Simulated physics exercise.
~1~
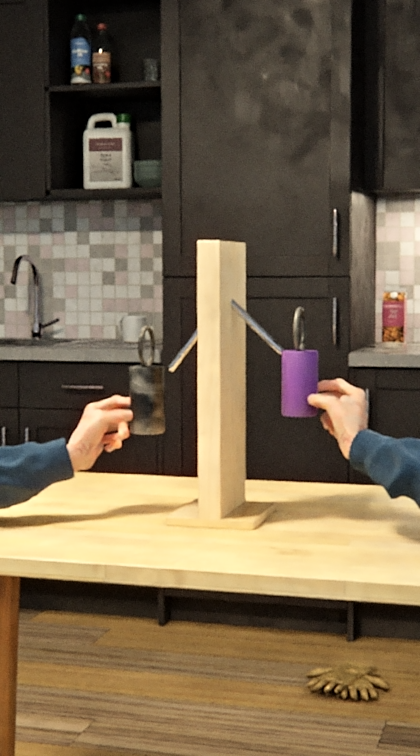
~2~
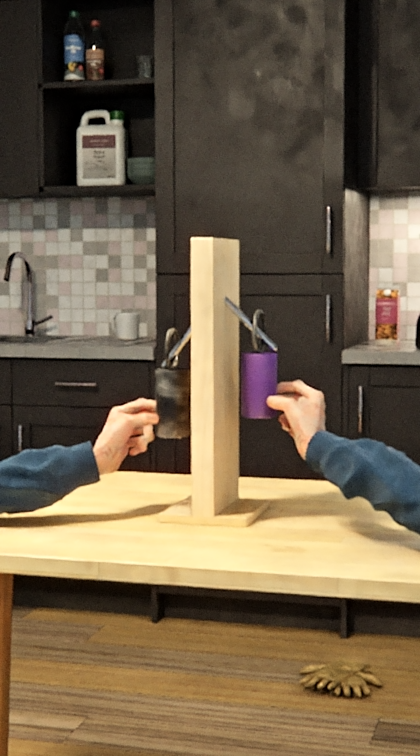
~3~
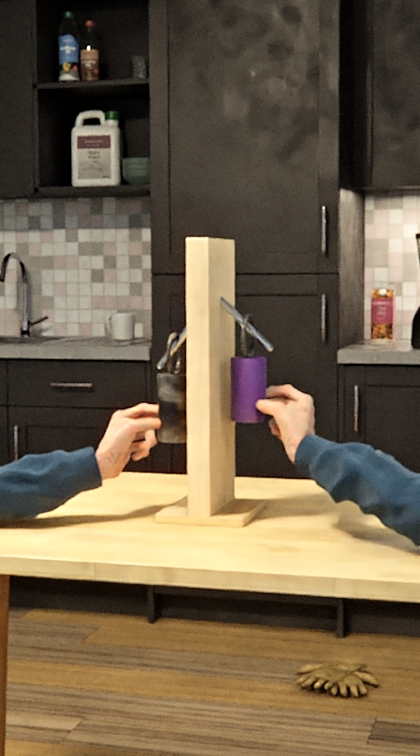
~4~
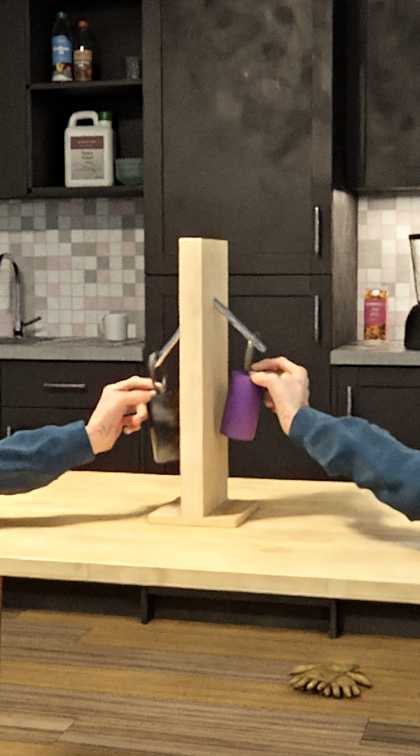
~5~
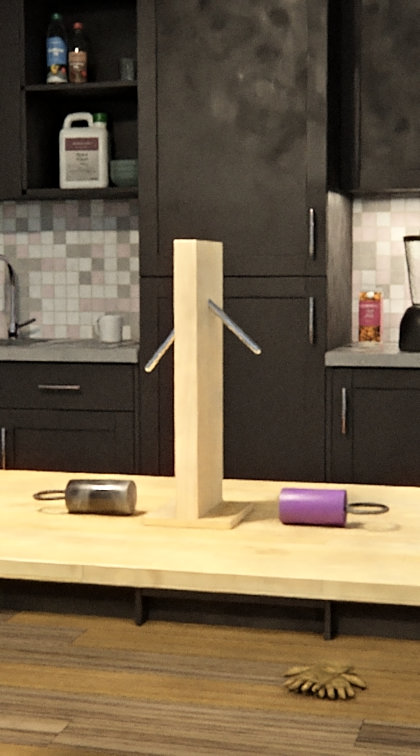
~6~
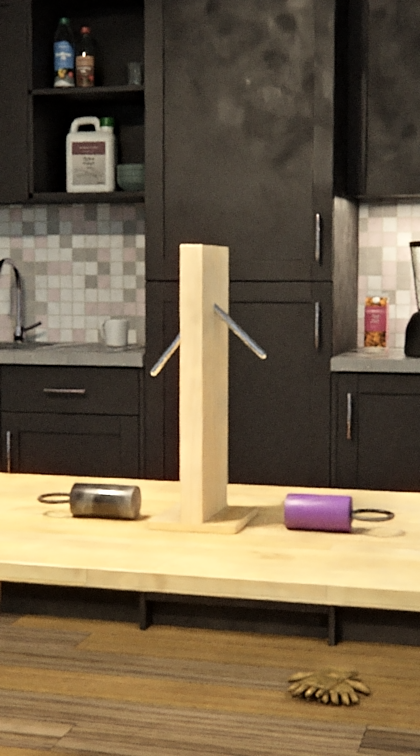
Two hands hanging a black canister and a purple one on a wooden stand's sloping pegs, both slipping down onto the table.
